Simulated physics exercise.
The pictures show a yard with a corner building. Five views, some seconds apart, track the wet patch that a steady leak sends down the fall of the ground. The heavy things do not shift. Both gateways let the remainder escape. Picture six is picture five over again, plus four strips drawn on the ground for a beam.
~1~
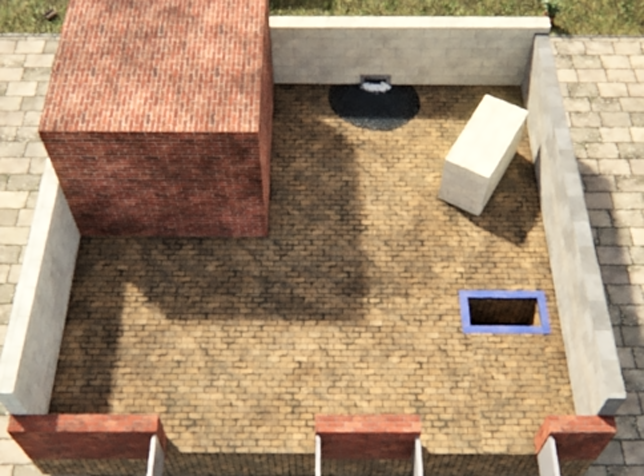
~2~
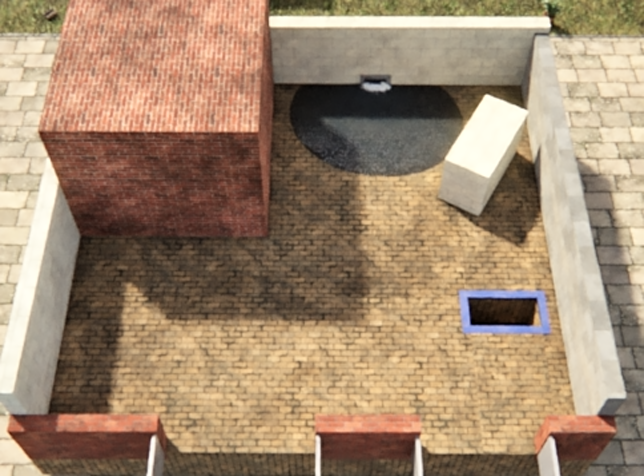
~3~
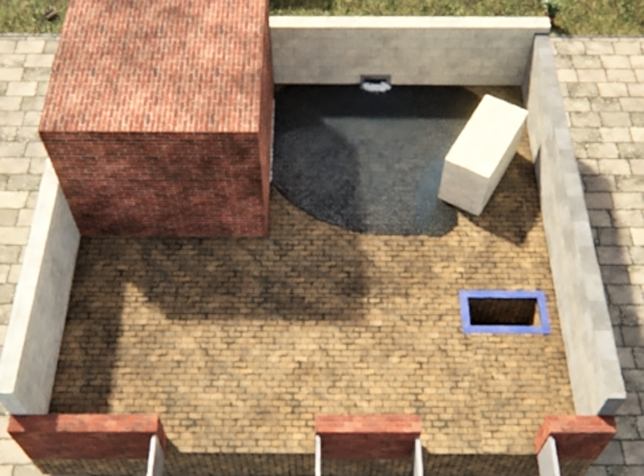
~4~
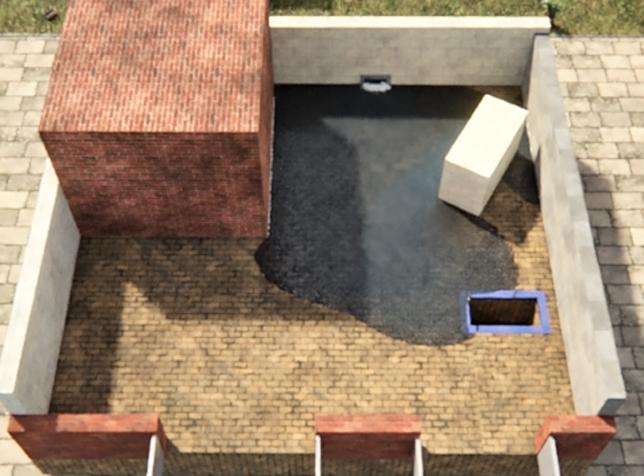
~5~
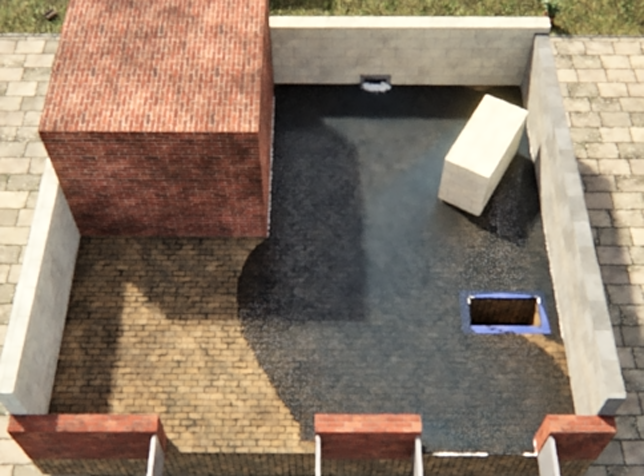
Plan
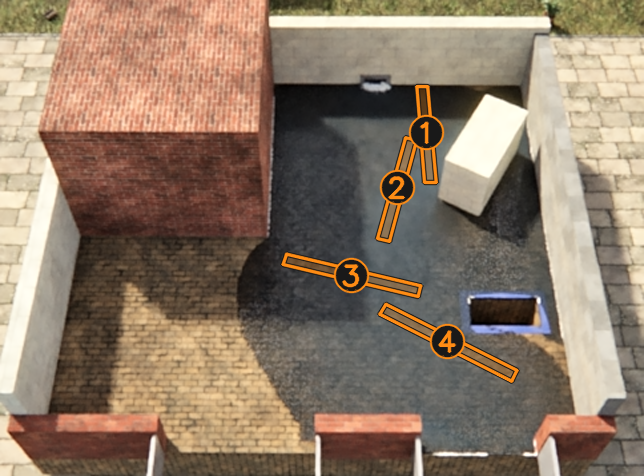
A red brick building fills the upper left corner of a walled, brick-paved yard, seen from high above by a still camera. A pale block sits at an angle at upper right, a blue-framed drain lies below it, and gaps open between low red walls along the front. Dark water spreads from an outfall in the back wall, passes around the block, reaches the drain, and covers most of the paving, leaving the lower left dry.
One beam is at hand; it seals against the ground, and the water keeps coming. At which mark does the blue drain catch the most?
I would pick spot 3.
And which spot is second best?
Spot 4.
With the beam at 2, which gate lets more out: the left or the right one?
More leaves on the right.
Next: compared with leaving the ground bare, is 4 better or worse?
It is better.
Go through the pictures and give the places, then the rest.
Outfall at (375, 80); blue drain at (504, 312); open gate at (475, 438); open gate at (241, 437); front seen at (362, 124), 4 % of the ground wet; blue drain still dry, in the first picture.
Front seen at (388, 173), 13 % of the ground wet; blue drain still dry, in the second picture.
Front seen at (431, 228), 26 % of the ground wet; blue drain still dry, in the third picture.
Front seen at (412, 341), 44 % of the ground wet; blue drain taking water, in the fourth picture.
In the fifth picture, 69 % of the ground is wet; blue drain taking water.
On the marked copy, 1 from (430, 182) to (422, 86); 2 from (383, 239) to (411, 138); 3 from (284, 259) to (419, 291); 4 from (382, 309) to (514, 375).
With 1, about 25 % of the stream goes into the blue drain, about 75 % out by the gates.
With 2, about 24 % of the stream goes into the blue drain, about 76 % out by the gates.
With 3, about 68 % of the stream goes into the blue drain, about 32 % out by the gates.
With 4, about 48 % of the stream goes into the blue drain, about 52 % out by the gates.
